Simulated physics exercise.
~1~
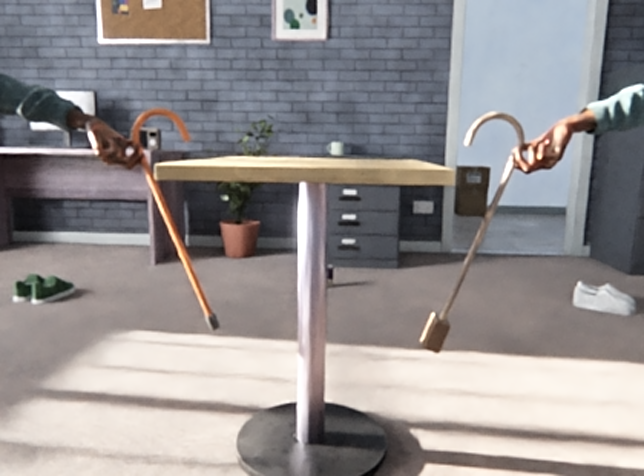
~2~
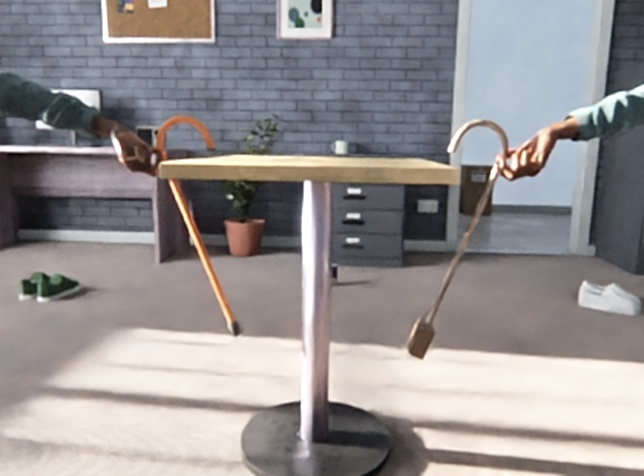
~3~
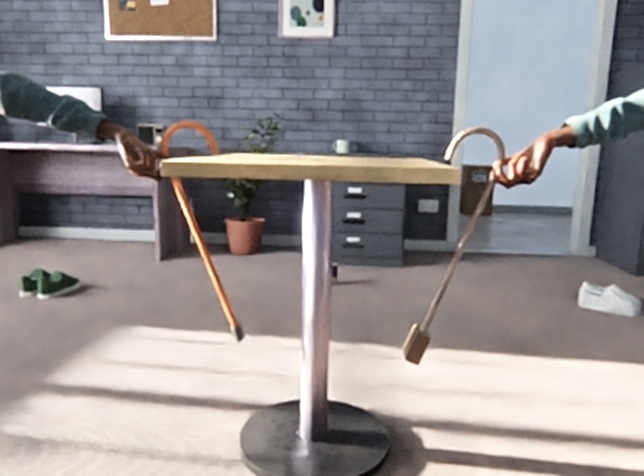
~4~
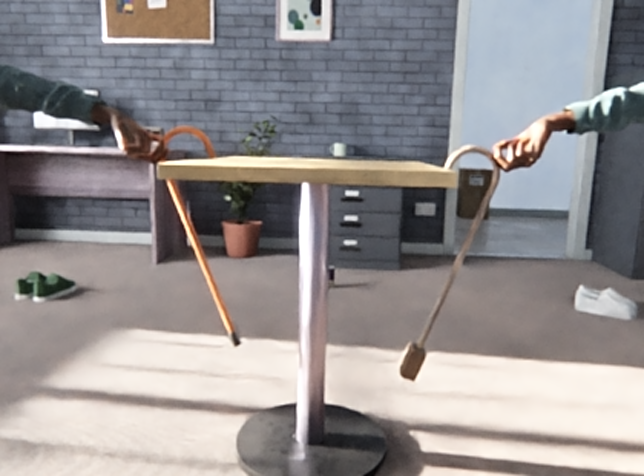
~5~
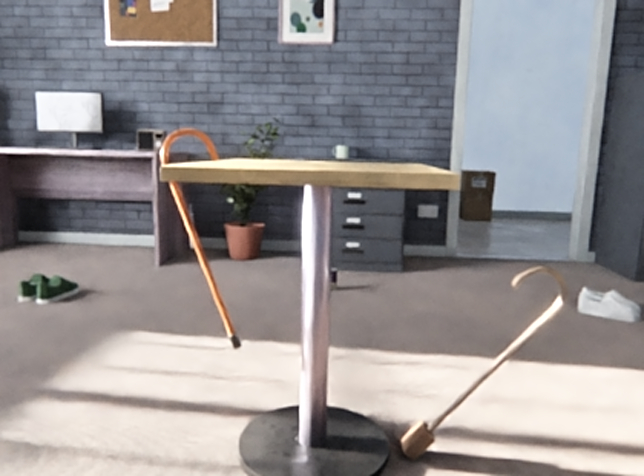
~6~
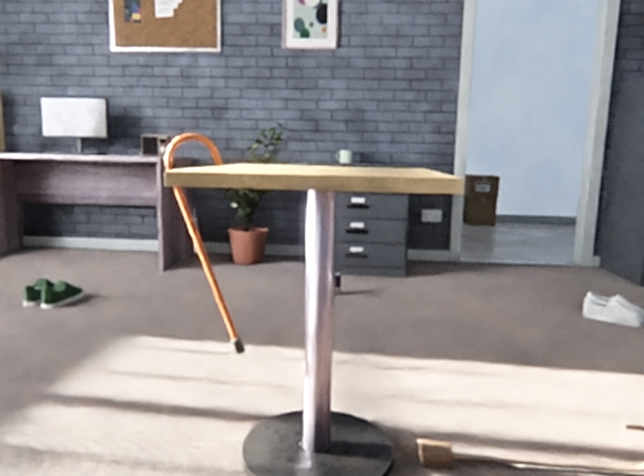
At the start, two hands reach in from either side of a small wooden-topped table, the left holding an orange cane and the right holding a brown, hook-handled stick with a blocky end. The hands bring the hooks inward and lower them over opposite edges of the tabletop. Both hands then let go and withdraw. The orange cane stays hooked on the left edge, hanging at a slant. The brown object slips off the right edge, drops and tips to the right, ending on the floor beside the table base while the cane still hangs.
